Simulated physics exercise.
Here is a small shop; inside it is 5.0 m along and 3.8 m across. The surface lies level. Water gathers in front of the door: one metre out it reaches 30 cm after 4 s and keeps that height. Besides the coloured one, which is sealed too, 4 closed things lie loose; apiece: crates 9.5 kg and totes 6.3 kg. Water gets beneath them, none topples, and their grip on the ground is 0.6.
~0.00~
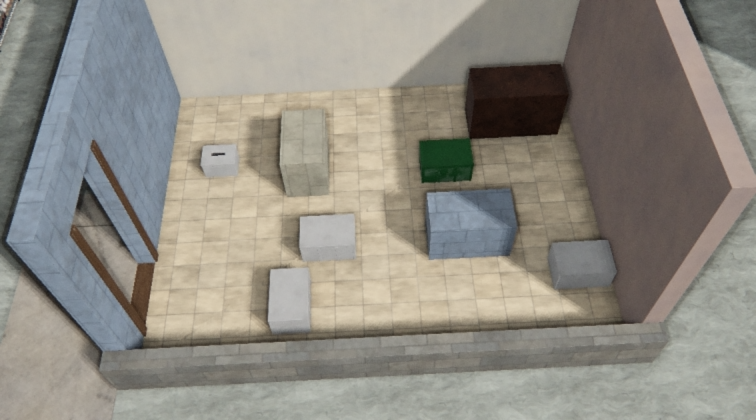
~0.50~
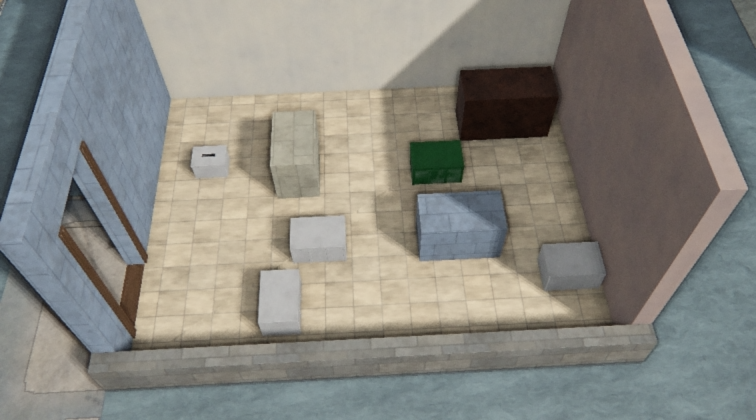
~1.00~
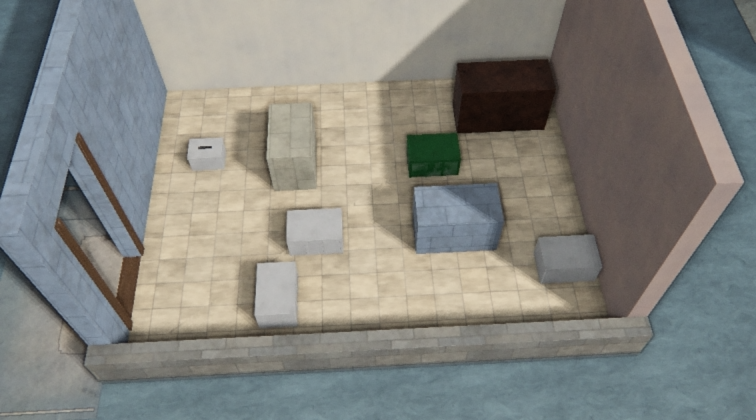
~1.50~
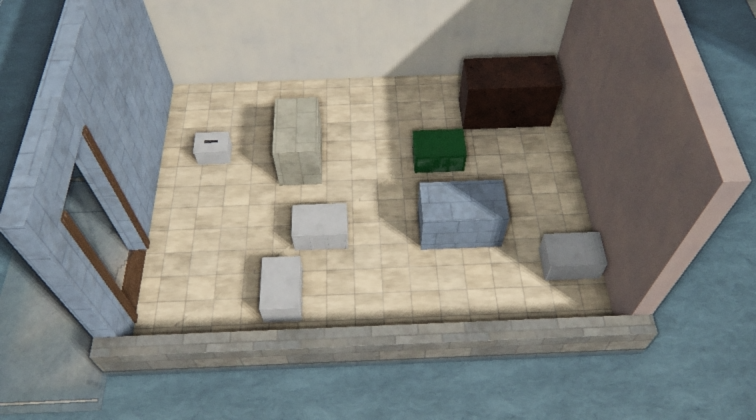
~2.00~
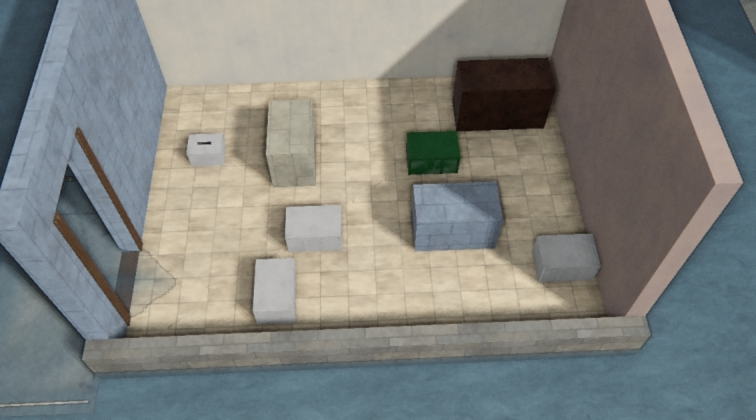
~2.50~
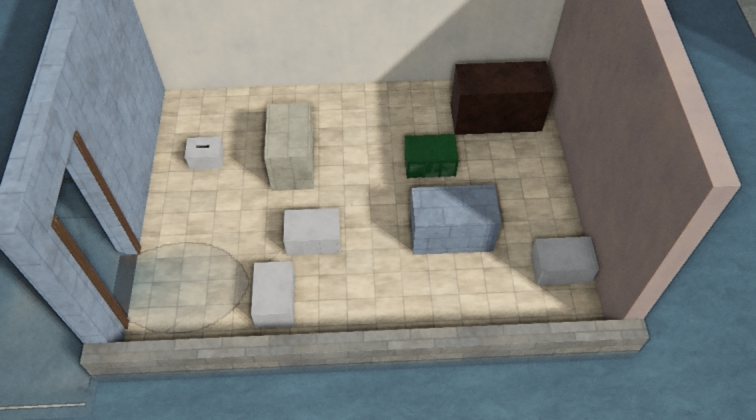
In a small open-topped shop with a tiled floor, a green crate and several pale, blue and dark boxes stay still while a thin, clear sheet of water enters at the left doorway and spreads across nearby tiles.
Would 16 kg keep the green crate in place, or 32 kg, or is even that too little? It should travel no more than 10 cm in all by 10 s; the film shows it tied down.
Verdict: Only the higher weight holds it.
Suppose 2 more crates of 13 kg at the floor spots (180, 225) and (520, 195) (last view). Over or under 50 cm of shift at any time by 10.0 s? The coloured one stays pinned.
In that order: Less, more.
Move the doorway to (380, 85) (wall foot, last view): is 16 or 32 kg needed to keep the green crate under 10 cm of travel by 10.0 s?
In that case neither load is enough.
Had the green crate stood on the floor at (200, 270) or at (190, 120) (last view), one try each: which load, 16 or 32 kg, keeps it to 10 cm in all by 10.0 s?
In that order: Neither holds; either load holds.
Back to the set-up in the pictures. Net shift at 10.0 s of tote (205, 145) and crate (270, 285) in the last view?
In that order: 0 cm, 300 cm.
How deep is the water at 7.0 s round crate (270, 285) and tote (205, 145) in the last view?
About 15 and 1 cm.
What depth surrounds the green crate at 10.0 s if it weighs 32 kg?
Roughly 10 cm.
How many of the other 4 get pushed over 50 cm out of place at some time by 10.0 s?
I count 3.
After 3.5 s the green crate would be 0 cm from its start with 16 kg and 0 cm from its start with 32 kg; 0 cm of water round it then.
After 4.5 s the green crate would be 0 cm from its start with 16 kg and 0 cm from its start with 32 kg; 0 cm of water round it then.
After 7.0 s the green crate would be 26 cm from its start with 16 kg and 1 cm from its start with 32 kg; 4 cm of water round it then.
After 10.0 s the green crate would be 50 cm from its start with 16 kg and 1 cm from its start with 32 kg; 10 cm of water round it then.
